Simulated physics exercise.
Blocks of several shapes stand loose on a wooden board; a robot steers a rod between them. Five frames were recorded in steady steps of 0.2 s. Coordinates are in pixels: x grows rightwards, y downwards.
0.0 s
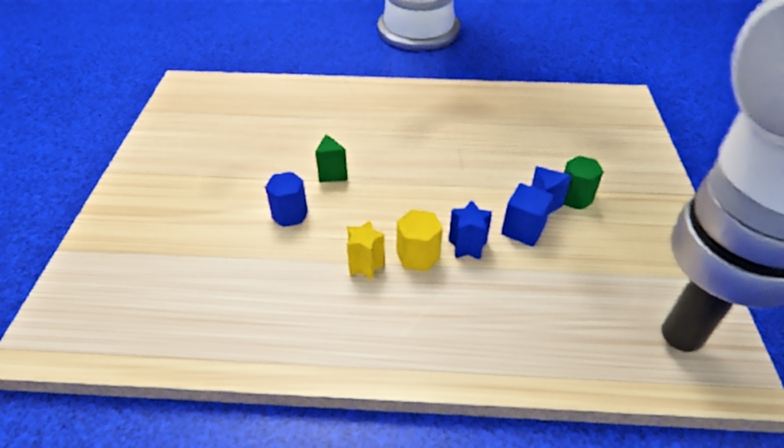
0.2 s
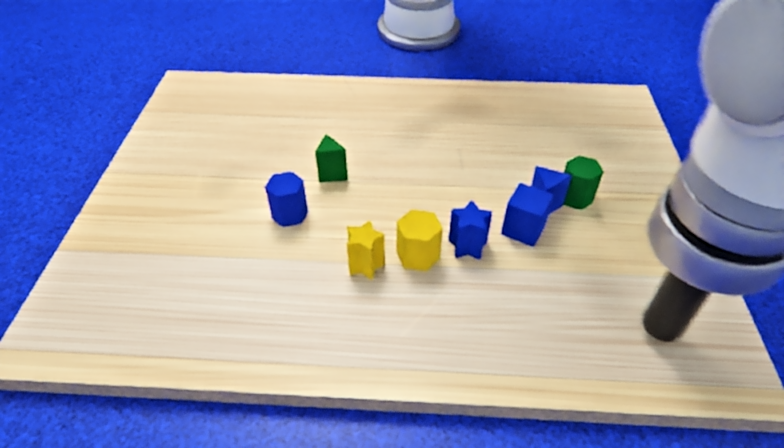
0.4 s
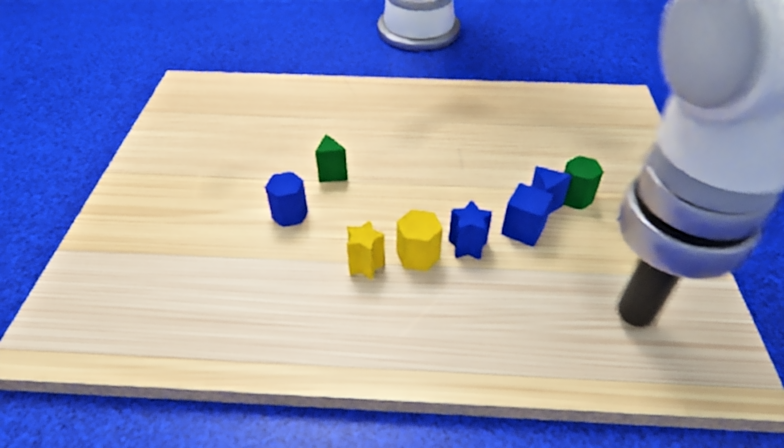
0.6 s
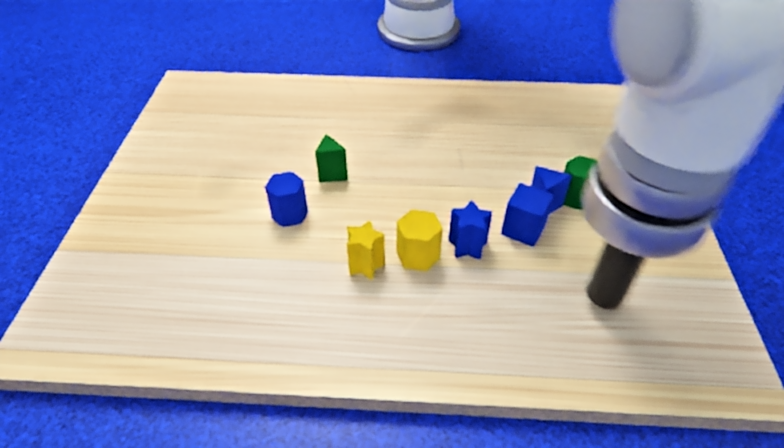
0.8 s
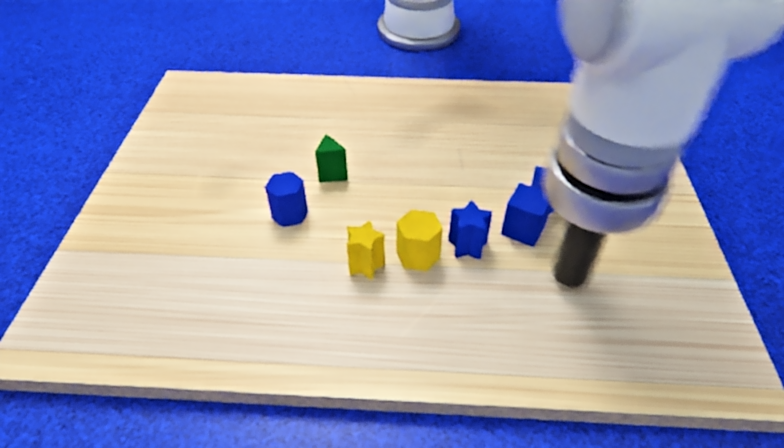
Robot arm with a dark rod sliding left and slightly away across a wooden board, while the colored blocks stay still.
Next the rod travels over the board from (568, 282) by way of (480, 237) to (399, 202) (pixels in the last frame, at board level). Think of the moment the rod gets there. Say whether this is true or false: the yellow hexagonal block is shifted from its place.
My answer: True.
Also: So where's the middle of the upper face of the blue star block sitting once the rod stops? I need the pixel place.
I'd say the blue star block ends with its top centre at (400, 197).
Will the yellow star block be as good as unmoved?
Short answer: Yes.
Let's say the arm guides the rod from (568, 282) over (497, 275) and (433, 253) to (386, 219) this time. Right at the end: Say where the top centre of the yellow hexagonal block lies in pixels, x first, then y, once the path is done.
Somewhere near (360, 209).
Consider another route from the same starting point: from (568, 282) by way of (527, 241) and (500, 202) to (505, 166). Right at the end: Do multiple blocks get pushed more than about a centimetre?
Final answer: No.
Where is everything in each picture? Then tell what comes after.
The first frame shows tip of the rod (681, 336), middles of tops, yellow star block (364, 234), yellow hexagonal block (420, 224), blue star block (472, 215), blue square block (531, 198).
The second frame shows rod (661, 326), nothing pushed.
The third frame shows rod (636, 313), nothing pushed.
The fourth frame shows rod (605, 295), nothing pushed.
The fifth frame shows rod (570, 275), yellow star block (364, 234), yellow hexagonal block (420, 224), blue star block (472, 215), blue square block (531, 198).
On the path given first. One third of the way, rod (509, 243); nothing pushed yet.
Two thirds of the way, rod (452, 217); yellow hexagonal block (406, 225), turned 45° anticlockwise; blue star block (426, 202), turned 45° anticlockwise.
At the end, rod (399, 195); yellow star block unmoved; yellow hexagonal block (402, 227), turned 60° anticlockwise; blue star block (400, 197), turned 95° anticlockwise; blue square block unmoved.
